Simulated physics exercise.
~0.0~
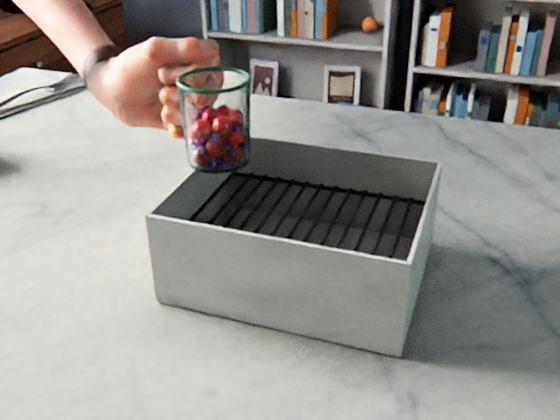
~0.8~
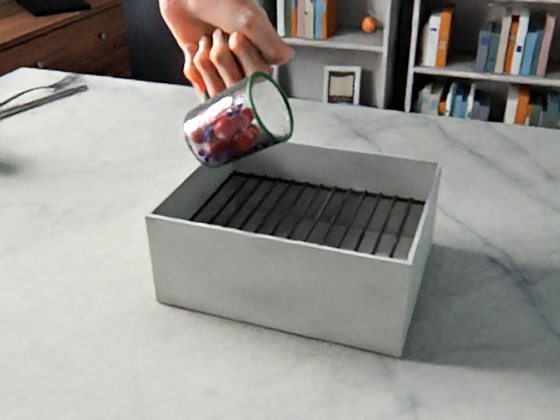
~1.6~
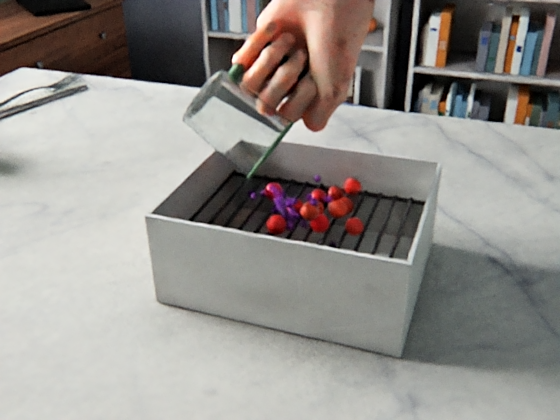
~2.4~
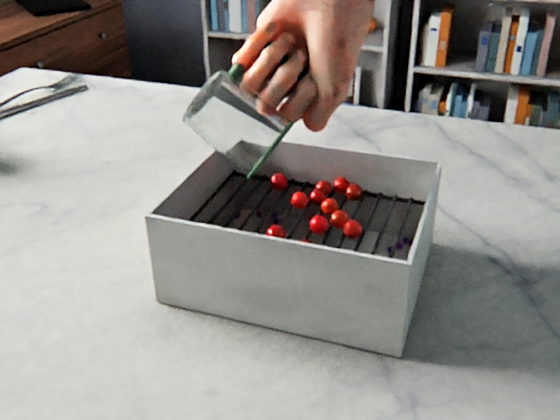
On a marble table, a hand tipped a clear cup of small red and purple pieces over a wire rack inside a pale box, and the red balls stayed on the wires while the purple bits dropped through the gaps.
